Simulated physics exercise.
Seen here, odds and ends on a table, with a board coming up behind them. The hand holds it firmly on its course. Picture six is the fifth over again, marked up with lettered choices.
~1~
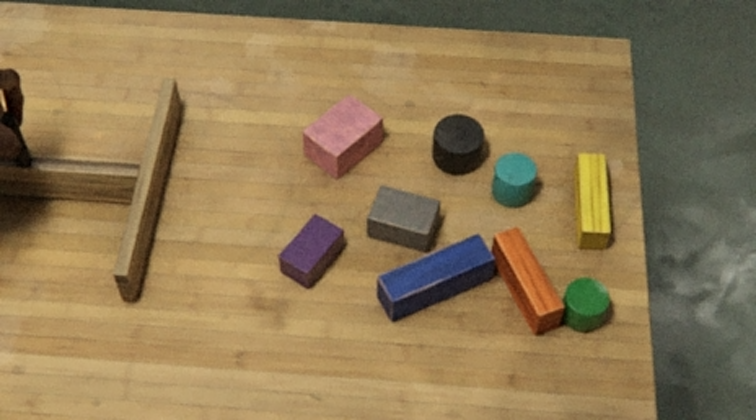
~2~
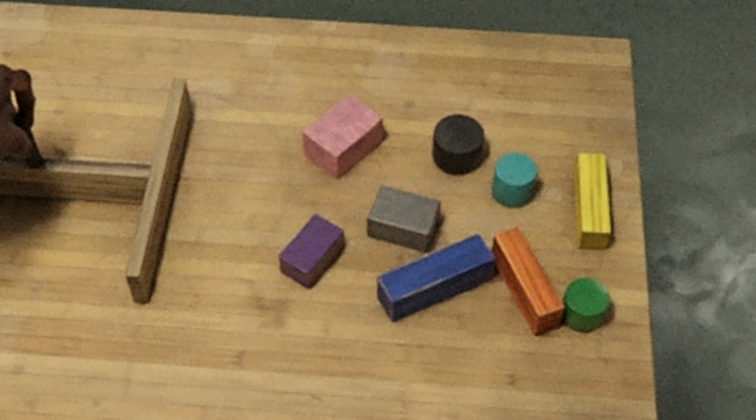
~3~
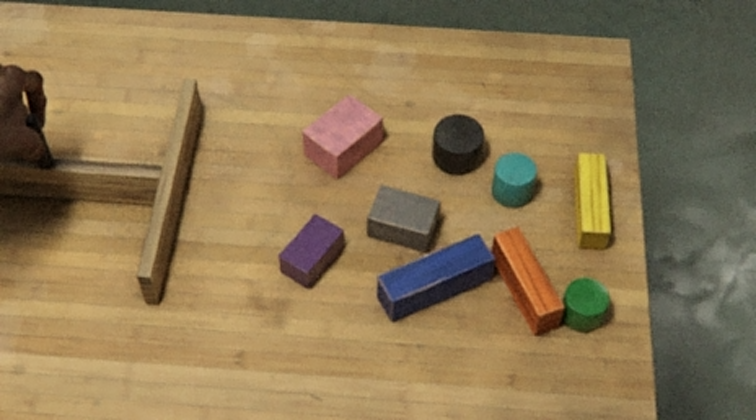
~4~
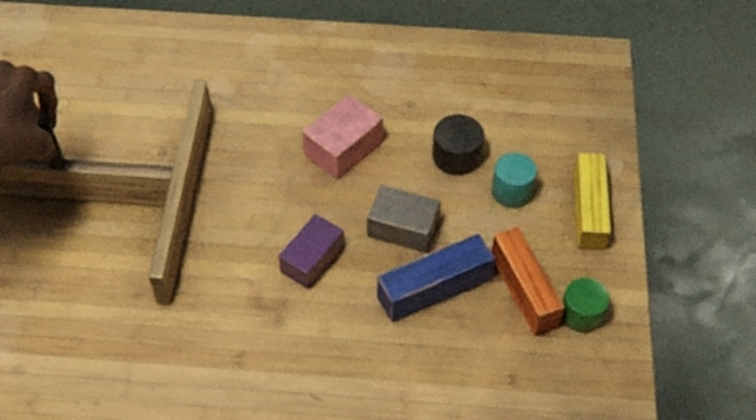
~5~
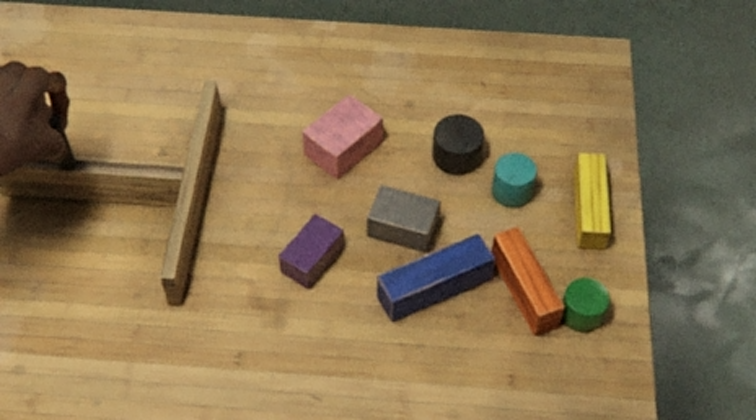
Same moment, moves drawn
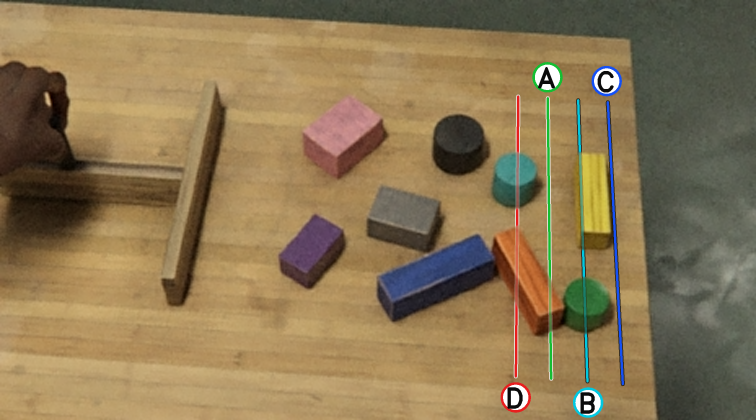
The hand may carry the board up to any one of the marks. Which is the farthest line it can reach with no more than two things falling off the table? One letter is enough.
Up to line A.
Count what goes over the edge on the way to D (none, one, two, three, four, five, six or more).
The count is none.
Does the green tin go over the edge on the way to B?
By then, yes.
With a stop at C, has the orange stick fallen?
Yes.
On the marked copy, A at (549, 226); B at (582, 228); C at (615, 231); D at (517, 224).
Taking A. A third of the way, board (319, 181); pink block (366, 136); purple block (338, 252).
Two thirds of the way, board (446, 190); orange stick (539, 279); black tin (528, 149).
When it is over, board (549, 197); green tin over the edge; yellow stick over the edge; two fallen.
As for the rest, B drops five; C drops six; D is within the limit but short.
